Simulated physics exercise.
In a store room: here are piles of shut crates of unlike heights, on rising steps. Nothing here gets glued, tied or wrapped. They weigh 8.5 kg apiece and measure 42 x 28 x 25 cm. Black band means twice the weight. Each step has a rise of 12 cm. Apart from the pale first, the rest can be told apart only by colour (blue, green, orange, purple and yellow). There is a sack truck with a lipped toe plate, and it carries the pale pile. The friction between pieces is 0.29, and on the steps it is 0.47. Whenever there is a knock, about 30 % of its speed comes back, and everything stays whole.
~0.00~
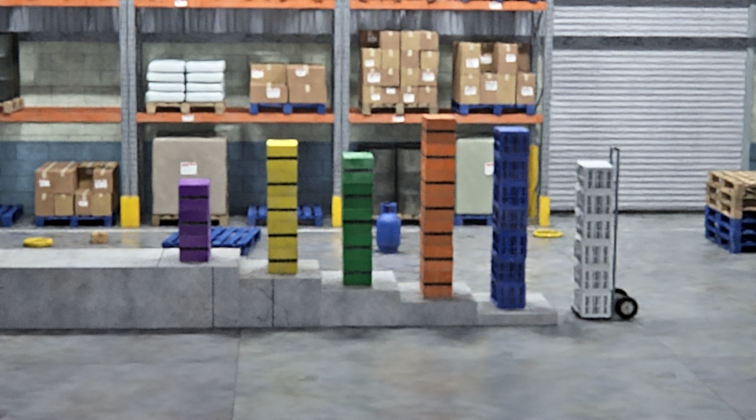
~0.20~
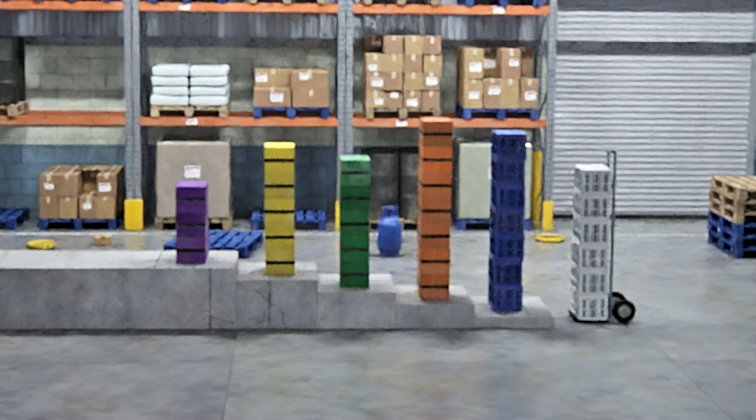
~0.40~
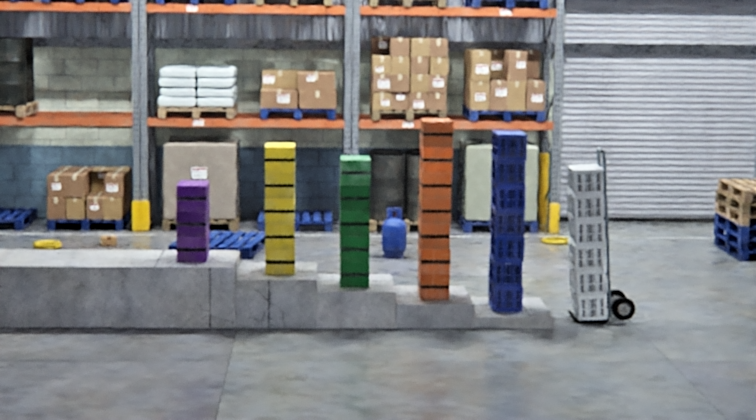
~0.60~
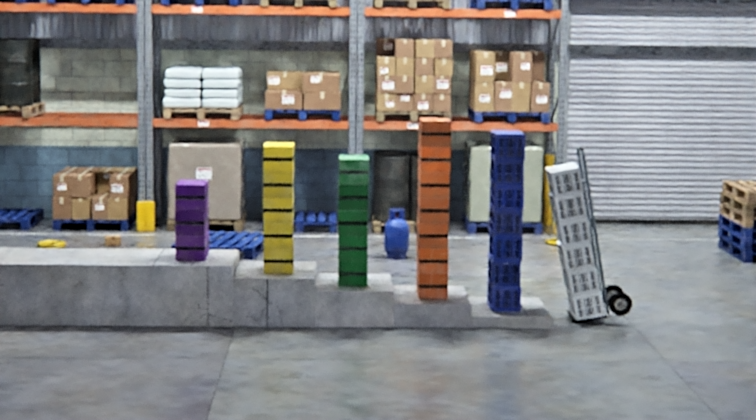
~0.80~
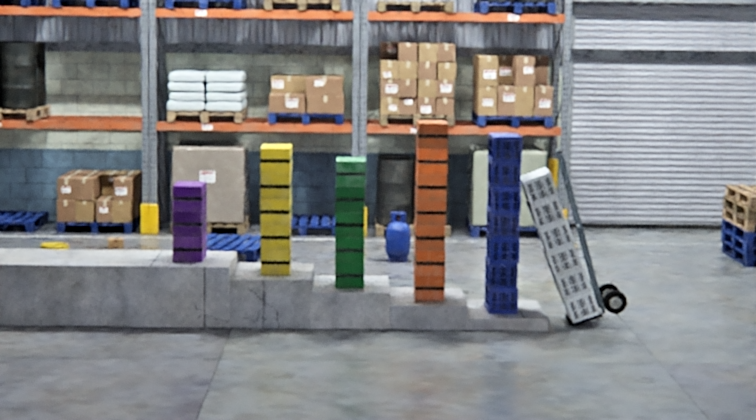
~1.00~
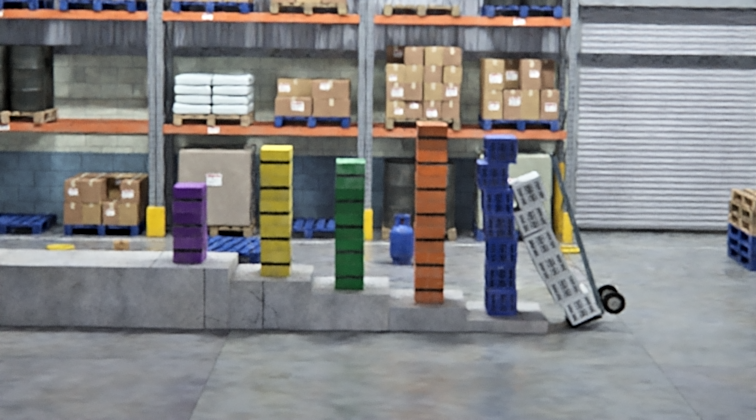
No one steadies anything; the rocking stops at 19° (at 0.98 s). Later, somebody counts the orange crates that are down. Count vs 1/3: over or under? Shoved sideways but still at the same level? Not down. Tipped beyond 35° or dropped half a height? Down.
Over.
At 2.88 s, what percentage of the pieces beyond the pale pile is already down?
By then, 50 per cent.
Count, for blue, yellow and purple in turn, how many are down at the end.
Blue: 5, yellow: 3, purple: 2.
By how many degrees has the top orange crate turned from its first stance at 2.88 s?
About 60°.
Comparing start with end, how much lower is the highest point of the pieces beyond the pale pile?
About 60 cm.
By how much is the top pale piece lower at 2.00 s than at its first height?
Roughly 40 cm lower.
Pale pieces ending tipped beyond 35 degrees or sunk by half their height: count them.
Count: 6.
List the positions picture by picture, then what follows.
In the first frame (pixels give the middle of a visible side; the camera moves round a little), truck frame (617, 183) 0° forward; top orange crate (441, 132); top blue crate (515, 144); none of the others has stirred.
Truck frame (614, 187) 0° forward; top orange crate (438, 134), in the second frame.
Truck frame (605, 185) 4° forward, top of the pale pile leaning 3°; top orange crate (438, 134); none of the others has stirred, in the third frame.
Truck frame (588, 183) 11° forward, top of the pale pile leaning 12°; top orange crate (436, 134); none of the others has stirred, in the fourth frame.
Truck frame (570, 185) 17° forward, top of the pale pile leaning 21°; top orange crate (433, 136); none of the others has stirred, in the fifth frame.
Truck frame (564, 188) 19° forward, top of the pale pile leaning 23°; top orange crate (433, 138); top blue crate (503, 151) 45 mm from its place; movement in 4 of them, in the sixth frame.
After 2.00 s, 6 of the pale pile down; none of the 7 orange crates down (0 of 27 in all colours); top orange crate 11° from how it stood; top blue crate 18° from how it stood, 10 cm lower.
After 2.88 s, 6 of the pale pile down; 5 of the 7 orange crates down (13 of 27 in all colours); top orange crate 60° from how it stood, 39 cm lower; top blue crate 35° from how it stood, 58 cm lower.
In the end (4.4 s), 6 of the pale pile down; 5 of the 7 orange crates down (19 of 27 in all colours); top orange crate 31° from how it stood, 67 cm lower; top purple crate upside down. That is 71 per cent. From the last view, middles, top orange crate near (256, 203), top purple crate near (33, 243).
